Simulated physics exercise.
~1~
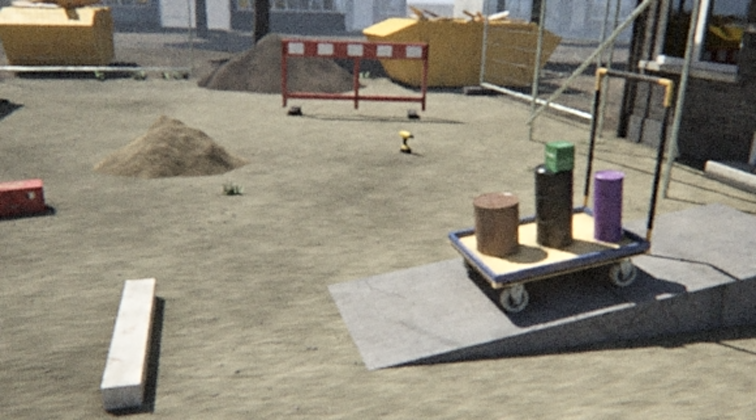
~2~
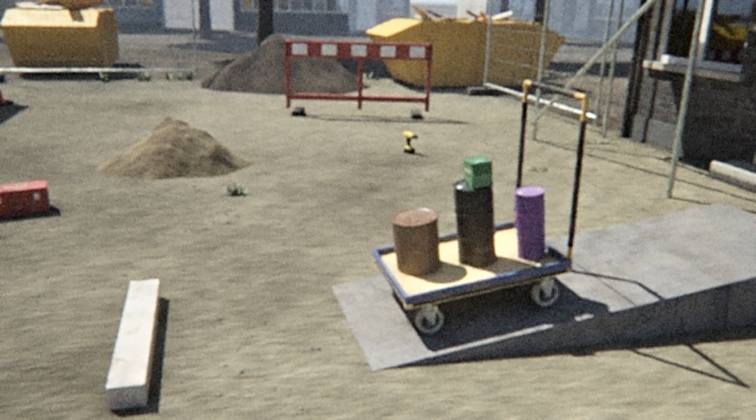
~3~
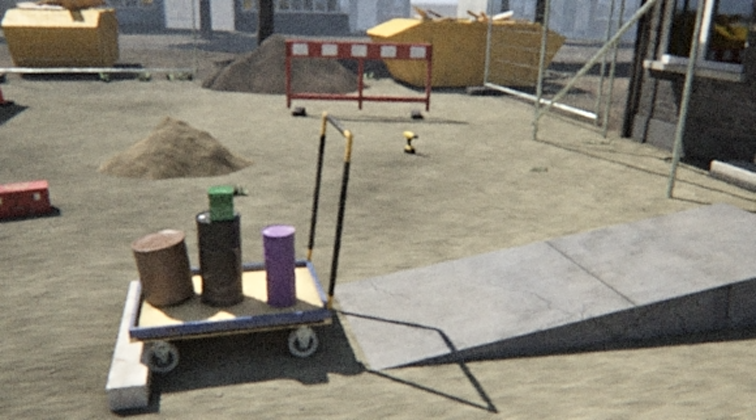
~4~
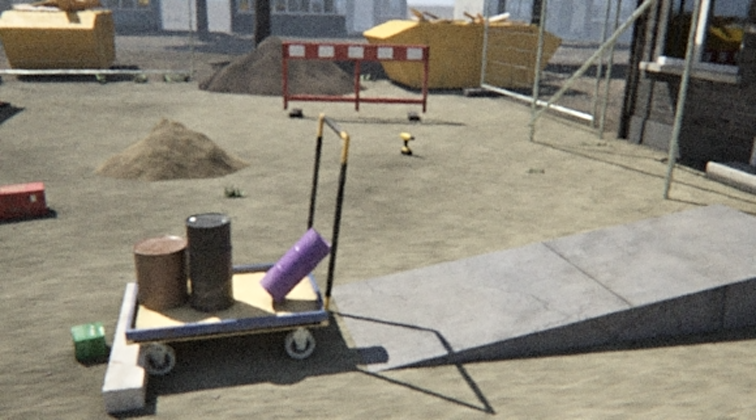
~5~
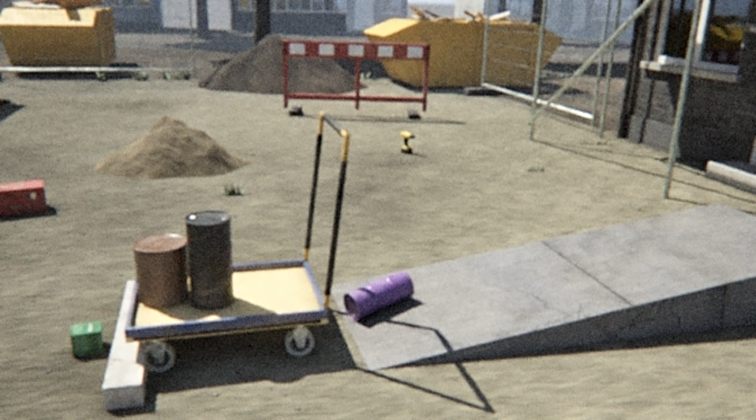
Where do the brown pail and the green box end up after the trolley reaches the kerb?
The brown pail is still standing on the trolley, while the green box lies on the ground to the left, beyond the kerb.
